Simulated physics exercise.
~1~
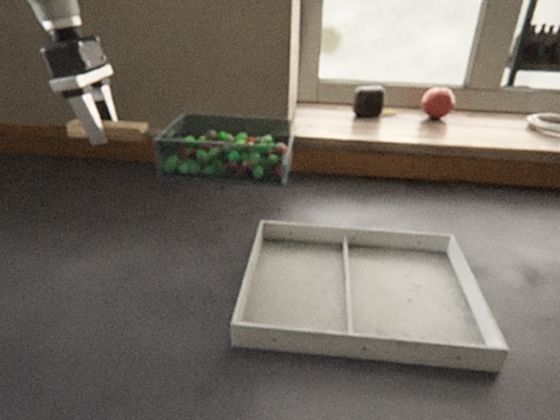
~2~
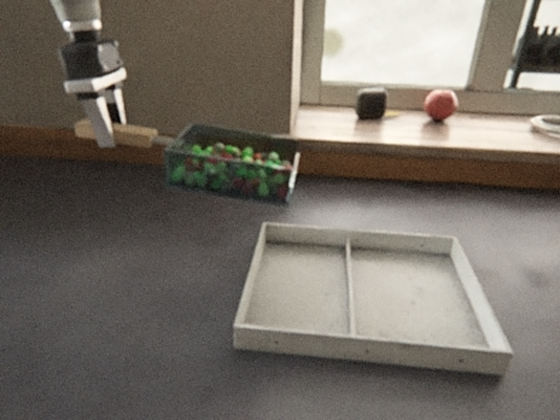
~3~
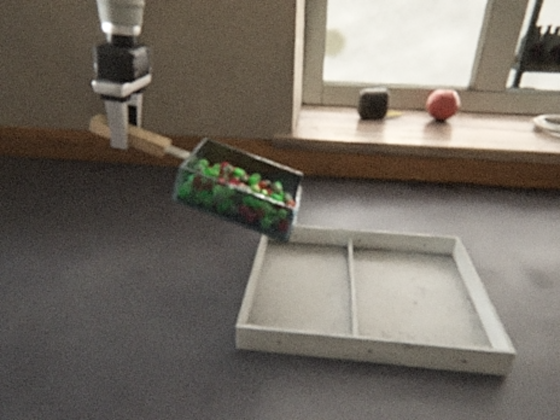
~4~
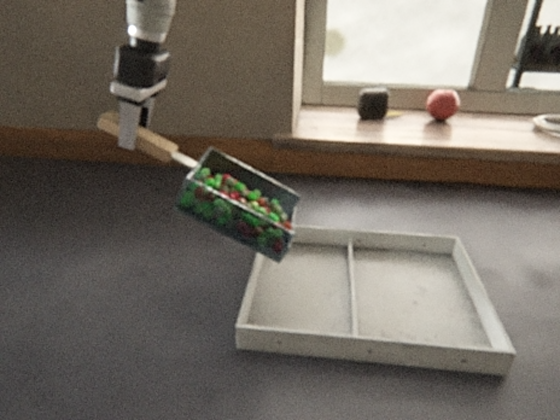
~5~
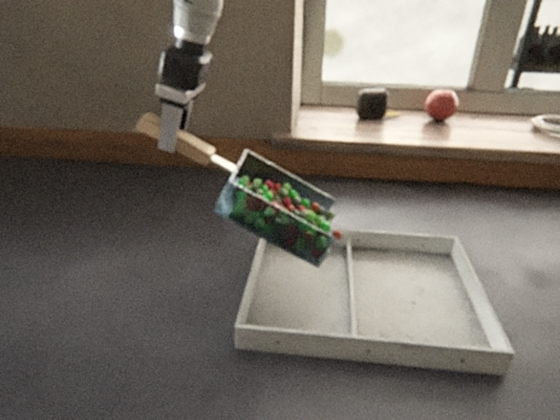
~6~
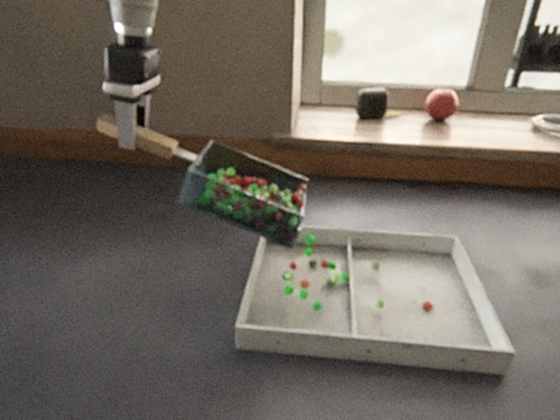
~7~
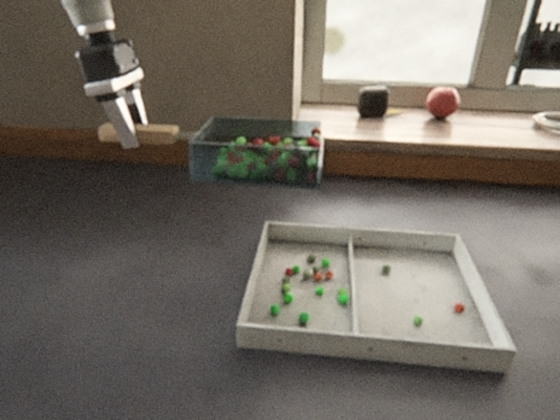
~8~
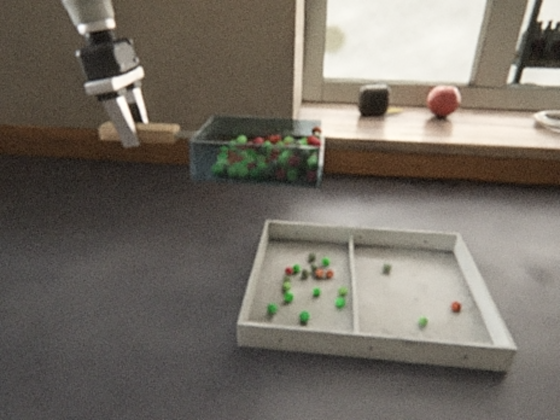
A dark grey table stands before a window with a wooden sill, seen from slightly above, with a black object and a red ball-like fruit on the sill. At the upper left, a robot arm grips the wooden handle of a clear box full of small round red and green sweets, and a pale divided tray lies at the right. The arm tips the box toward the tray, shifts it right, and some sweets spill out. It then draws back left and levels the box. Most sweets remain inside, while some lie in the tray's left part and a few in its right.
